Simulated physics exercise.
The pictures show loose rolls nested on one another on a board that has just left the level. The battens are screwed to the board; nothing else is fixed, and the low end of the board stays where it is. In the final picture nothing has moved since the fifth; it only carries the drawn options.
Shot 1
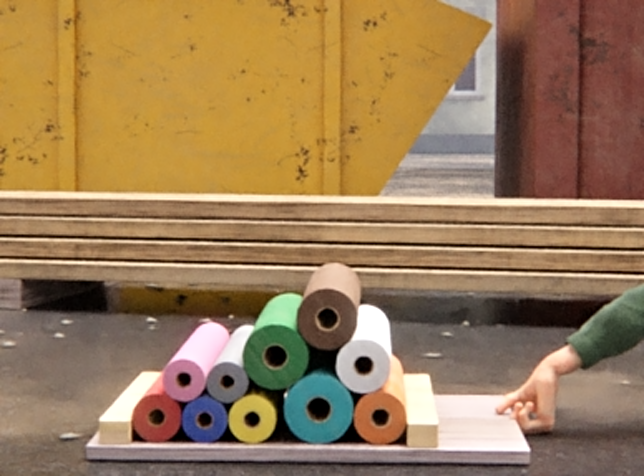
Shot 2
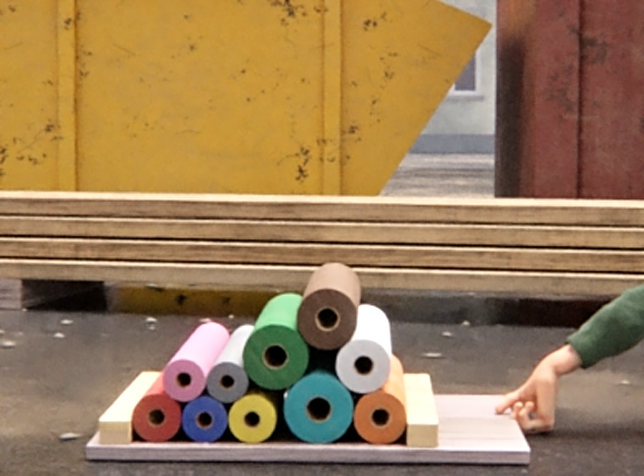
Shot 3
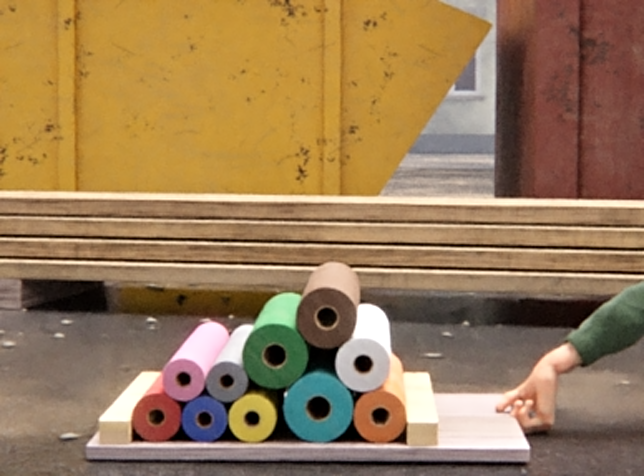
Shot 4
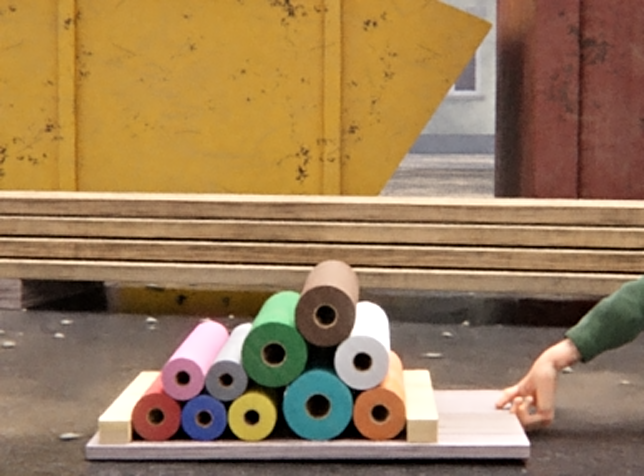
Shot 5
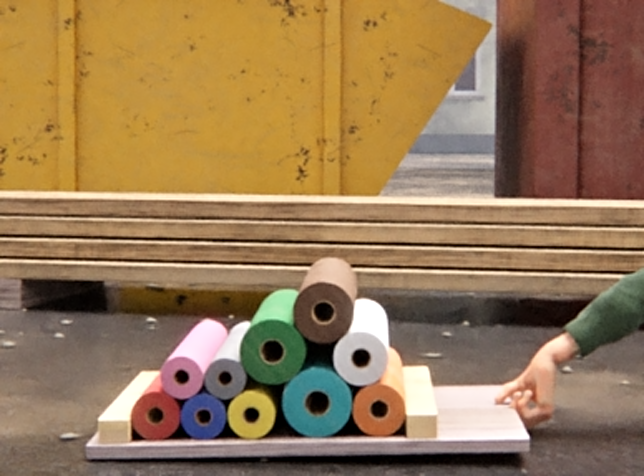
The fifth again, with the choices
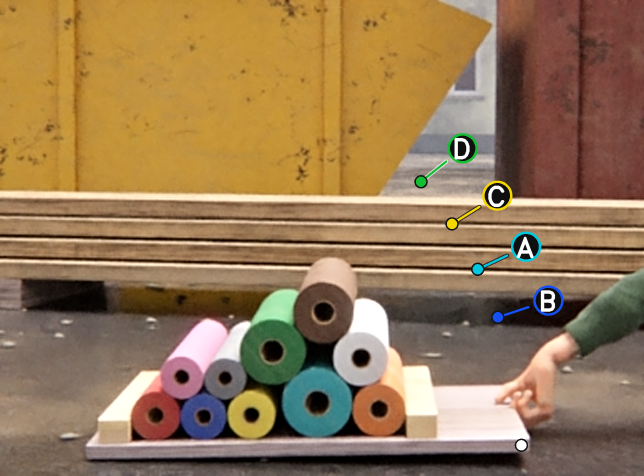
The clip shows colored rolls stacked in a pyramid between two battens on a board, with wooden planks and containers behind; a hand at the board's right end barely moves as the board and rolls shift very slightly.
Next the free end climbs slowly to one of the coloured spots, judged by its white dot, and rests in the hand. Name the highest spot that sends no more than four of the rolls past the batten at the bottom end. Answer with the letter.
D is the limit.
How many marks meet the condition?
The number is four.
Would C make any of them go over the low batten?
At C: Yes.
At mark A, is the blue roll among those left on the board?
Yes, with A.
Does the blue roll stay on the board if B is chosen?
Yes.
On the marked copy, A at (478, 269); B at (498, 317); C at (452, 224); D at (421, 182); the white dot at (521, 446).
Following D. Soon after the start, board at 21°.
Later, board at 39°.
In the end, board at 39°, four over the low batten (grey, pink, green, brown).
As for the rest, A four over the low batten (grey, pink, green, brown); B none over the low batten; C four over the low batten (grey, pink, green, brown).
